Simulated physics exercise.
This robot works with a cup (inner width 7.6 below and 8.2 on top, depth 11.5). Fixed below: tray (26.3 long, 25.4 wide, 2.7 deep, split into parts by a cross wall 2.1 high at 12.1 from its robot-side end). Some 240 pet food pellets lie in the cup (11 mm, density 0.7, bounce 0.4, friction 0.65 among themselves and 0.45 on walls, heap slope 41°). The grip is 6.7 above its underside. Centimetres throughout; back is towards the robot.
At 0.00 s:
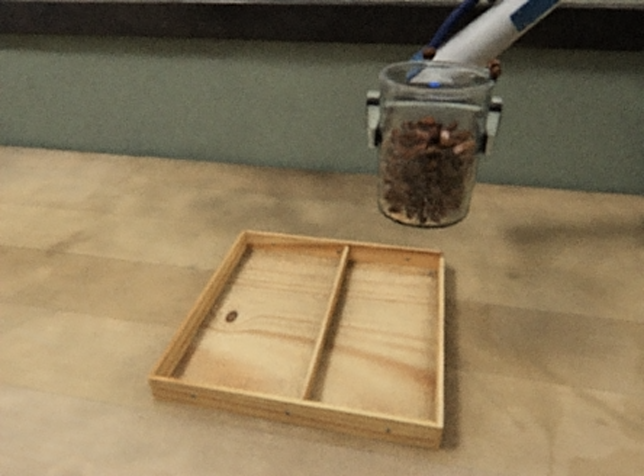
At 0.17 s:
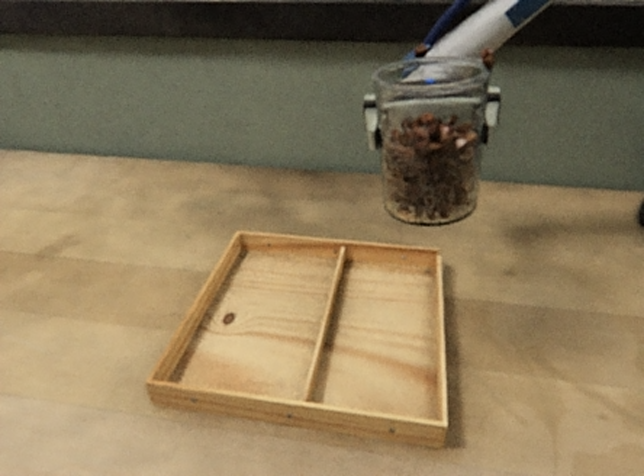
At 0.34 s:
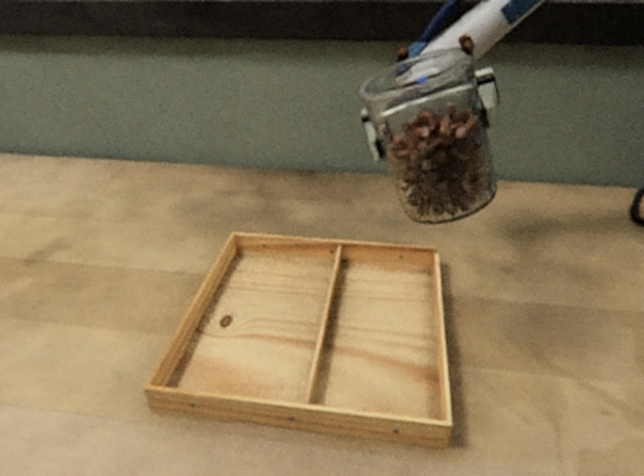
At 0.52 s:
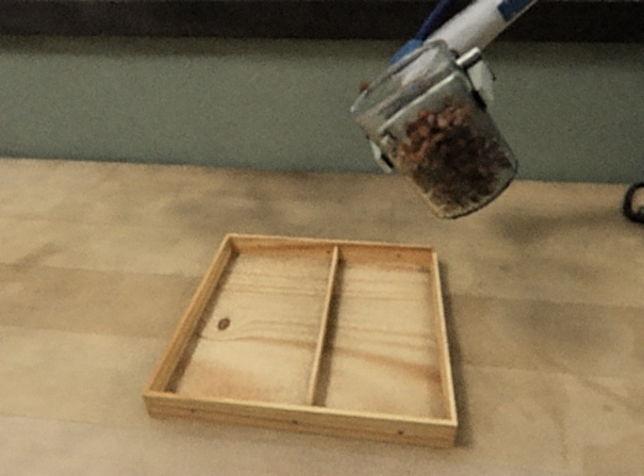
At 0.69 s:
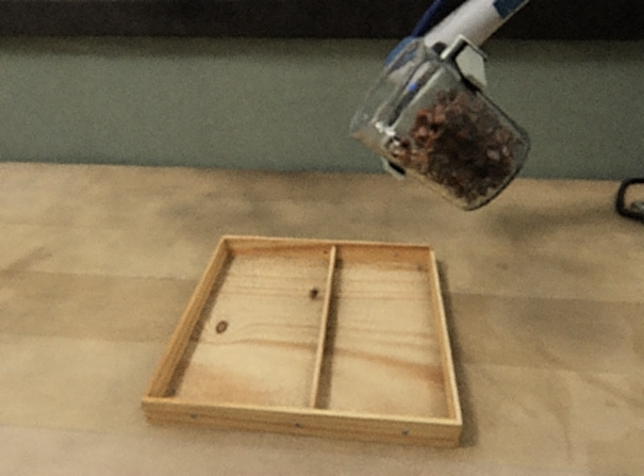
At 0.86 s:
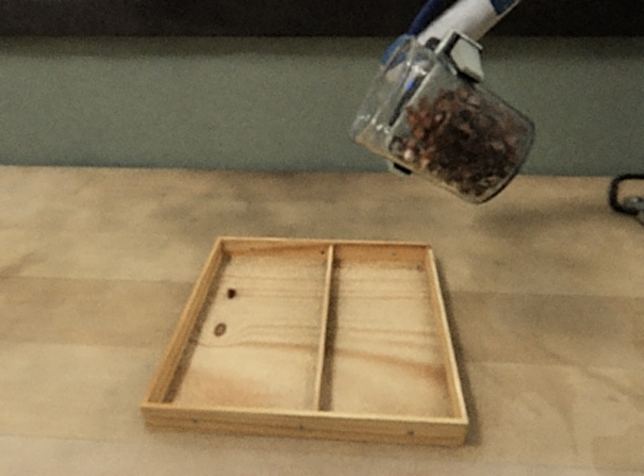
A clear cup of brown pellets tilts left on a robot arm above a divided wooden tray.
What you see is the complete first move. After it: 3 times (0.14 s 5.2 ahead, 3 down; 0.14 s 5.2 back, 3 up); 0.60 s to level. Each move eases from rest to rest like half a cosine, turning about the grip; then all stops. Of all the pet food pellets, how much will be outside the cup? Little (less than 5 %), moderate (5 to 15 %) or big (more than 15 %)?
Outside the cup the share is little, less than 5 %.
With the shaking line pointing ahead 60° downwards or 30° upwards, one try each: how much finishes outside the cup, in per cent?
About 0 and 35 per cent.
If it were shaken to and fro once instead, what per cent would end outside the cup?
It would be near 0 per cent.
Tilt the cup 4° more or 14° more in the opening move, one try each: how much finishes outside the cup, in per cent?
Some 0 and 10 per cent.
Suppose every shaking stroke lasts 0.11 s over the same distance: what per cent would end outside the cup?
In that case some 10 per cent.
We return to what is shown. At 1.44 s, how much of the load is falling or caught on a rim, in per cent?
Roughly 0 per cent.
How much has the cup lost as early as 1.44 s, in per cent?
Near 0 per cent so far.
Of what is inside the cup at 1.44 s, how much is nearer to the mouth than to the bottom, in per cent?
About 25 per cent.
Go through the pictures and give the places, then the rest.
The cup middle at (429, 147), level; upper third of the load around (430, 142), from x 385 to 495, top at y 55; 245 in the cup, in the first frame.
The cup middle at (430, 144), tilted 6° forward; upper third of the load around (436, 137), from x 390 to 490, top at y 50, in the second frame.
The cup middle at (433, 141), tilted 21° forward; upper third of the load around (445, 134), from x 395 to 485, top at y 45, in the third frame.
The cup middle at (437, 136), tilted 39° forward; upper third of the load around (450, 126), from x 365 to 505, top at y 85; 244 in the cup, 1 in flight or on a rim, in the fourth frame.
The cup middle at (440, 132), tilted 54° forward; upper third of the load around (454, 120), from x 315 to 515, top at y 90; 244 in the cup, 1 in the far-side part, in the fifth frame.
The cup middle at (442, 128), tilted 60° forward; upper third of the load around (462, 116), from x 230 to 520, top at y 90; 244 in the cup, 1 in the far-side part, in the sixth frame.
After 1.44 s, tilted 60° forward, highest piece 25 above the table; 242 in the cup, 1 in the robot-side part, 1 in the far-side part, 1 in flight or on a rim.
After 2.01 s, tilted 28° forward, highest piece 25 above the table; 242 in the cup, 2 in the robot-side part, 1 in the far-side part.
After 2.50 s, level, highest piece 27 above the table; 242 in the cup, 2 in the robot-side part, 1 in the far-side part.
After 3.55 s, level, highest piece 27 above the table; 242 in the cup, 2 in the robot-side part, 1 in the far-side part.
In the end, 242 in the cup, 2 in the robot-side part, 1 in the far-side part. That is 1 % outside the cup.
